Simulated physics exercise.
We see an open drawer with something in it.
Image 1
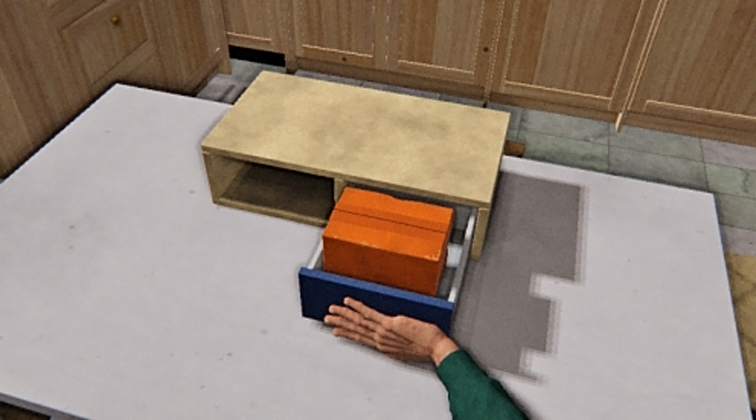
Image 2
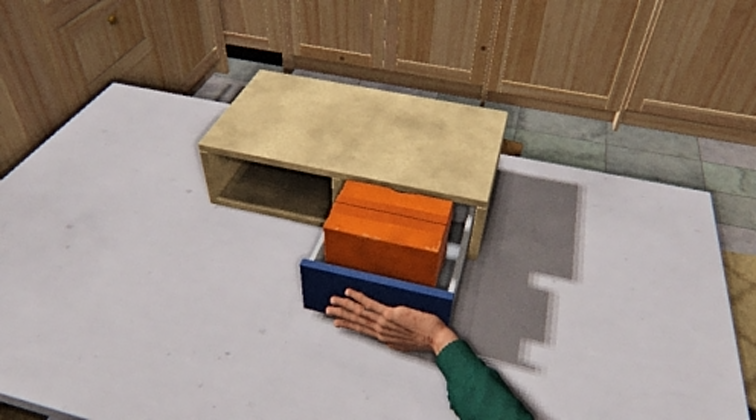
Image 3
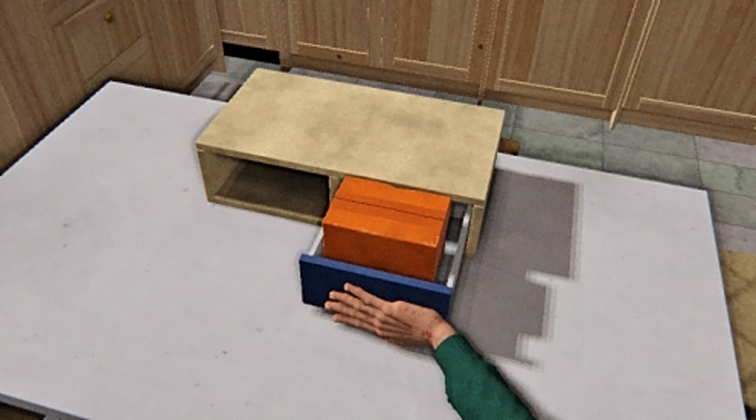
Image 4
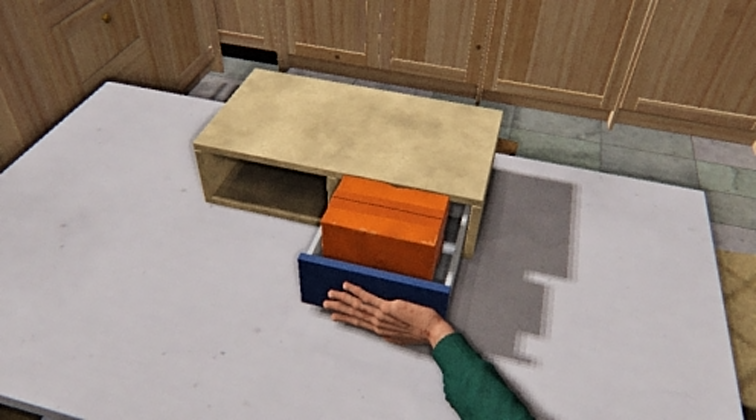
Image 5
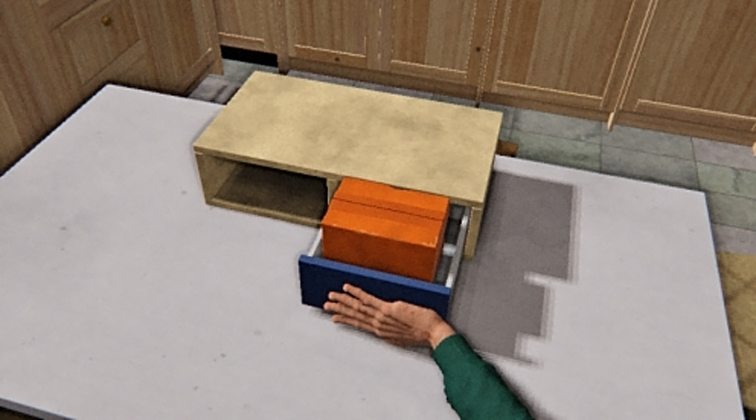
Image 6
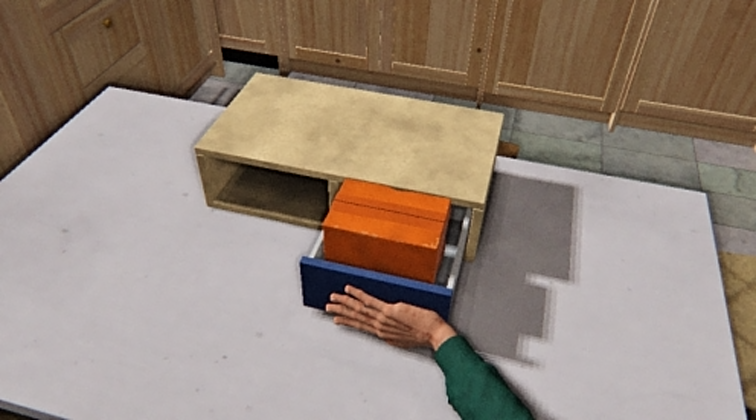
In a kitchen, a hand resting against the blue front of an open drawer holding an orange box, barely moving.
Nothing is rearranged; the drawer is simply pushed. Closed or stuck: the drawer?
Blocked.
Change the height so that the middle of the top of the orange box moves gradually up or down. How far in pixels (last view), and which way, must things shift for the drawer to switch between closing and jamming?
12 pixels, down.
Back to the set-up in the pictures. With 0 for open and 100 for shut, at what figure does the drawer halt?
30 %.
Then, 0.24 s on from there, drawer starting in.
Then, 0.52 s on from there, drawer stopped, still ajar.
In the end, the drawer will not close.
